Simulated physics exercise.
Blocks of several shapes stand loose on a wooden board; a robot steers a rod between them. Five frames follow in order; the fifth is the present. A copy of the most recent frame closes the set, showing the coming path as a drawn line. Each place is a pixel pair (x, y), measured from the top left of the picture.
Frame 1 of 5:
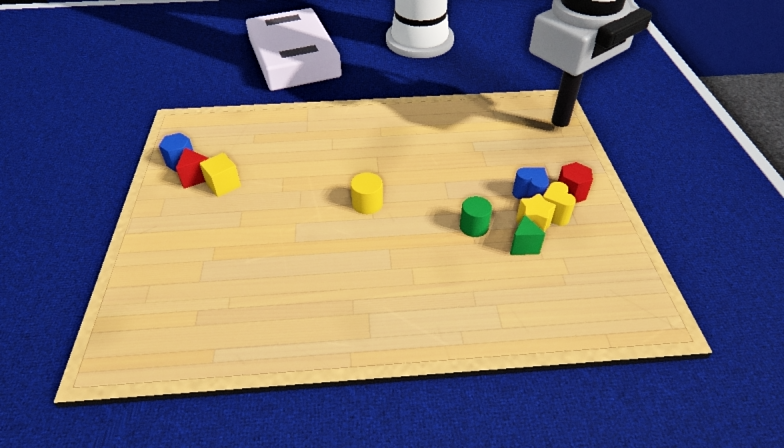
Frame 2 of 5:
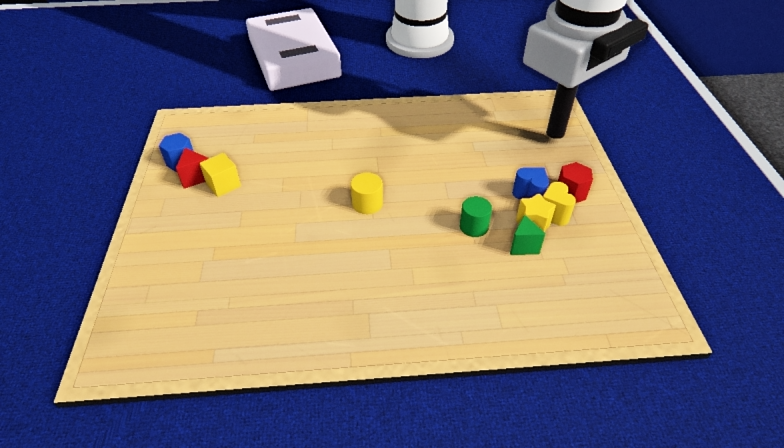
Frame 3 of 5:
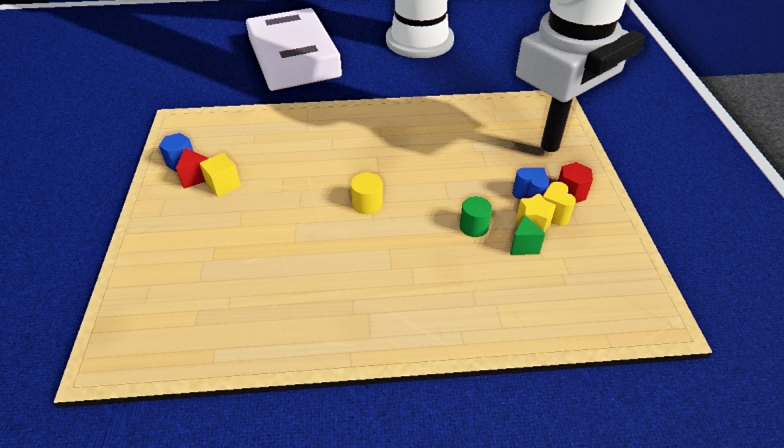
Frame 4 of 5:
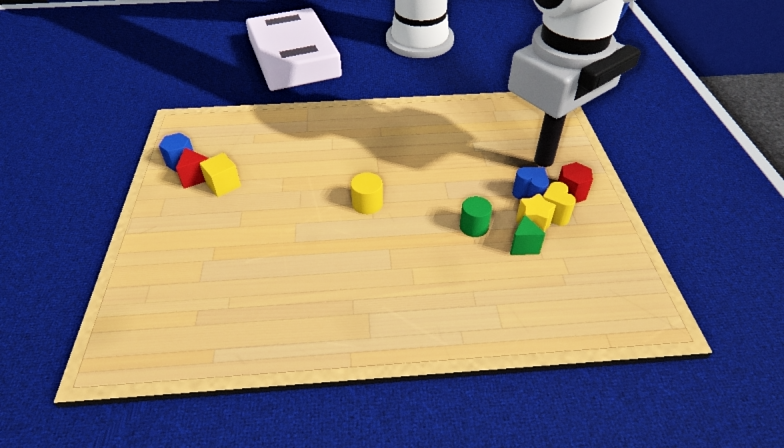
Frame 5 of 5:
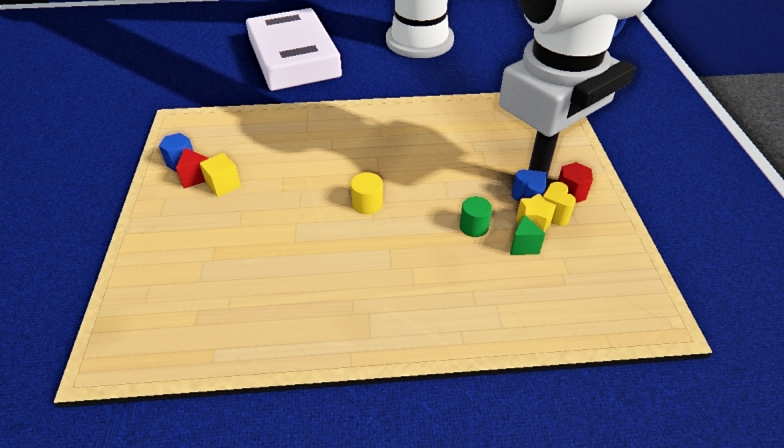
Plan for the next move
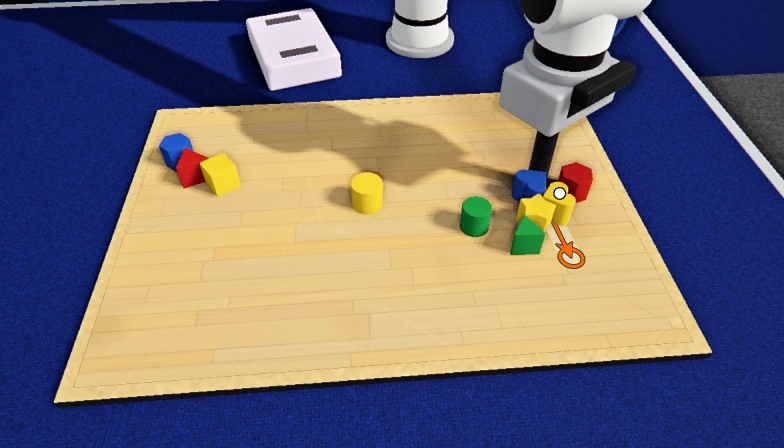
Robot arm moving a black rod down a wooden board toward the viewer, reaching and slightly nudging a blue block beside others.
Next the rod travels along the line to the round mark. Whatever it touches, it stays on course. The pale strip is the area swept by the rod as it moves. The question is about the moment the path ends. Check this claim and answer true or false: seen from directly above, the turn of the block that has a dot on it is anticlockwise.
That statement is accurate.
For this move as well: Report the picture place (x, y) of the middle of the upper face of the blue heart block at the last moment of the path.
The centre of its top will be at (528, 189).
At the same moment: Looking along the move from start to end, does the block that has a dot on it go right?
Short answer: No.
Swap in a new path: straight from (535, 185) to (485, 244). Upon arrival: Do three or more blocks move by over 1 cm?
Yes
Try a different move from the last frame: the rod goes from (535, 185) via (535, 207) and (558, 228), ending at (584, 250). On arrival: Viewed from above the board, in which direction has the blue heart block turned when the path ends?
Spin direction: Clockwise.
The line goes from (535, 185) to (571, 258); the dot is on the yellow heart block.
What follows on the original path. One third of the way, rod at (548, 200); blue heart block at (528, 189), turned 60° clockwise; yellow star at (538, 208); yellow heart block at (567, 203).
Two thirds of the way, rod at (560, 224); blue heart block at (528, 189), turned 65° clockwise; yellow star at (539, 211), turned 30° clockwise; yellow heart block at (586, 224).
At the end, rod at (574, 251); blue heart block at (528, 189), turned 65° clockwise; yellow star at (539, 212), turned 35° clockwise; yellow heart block at (605, 239), turned 30° anticlockwise; red hexagonal block unmoved.
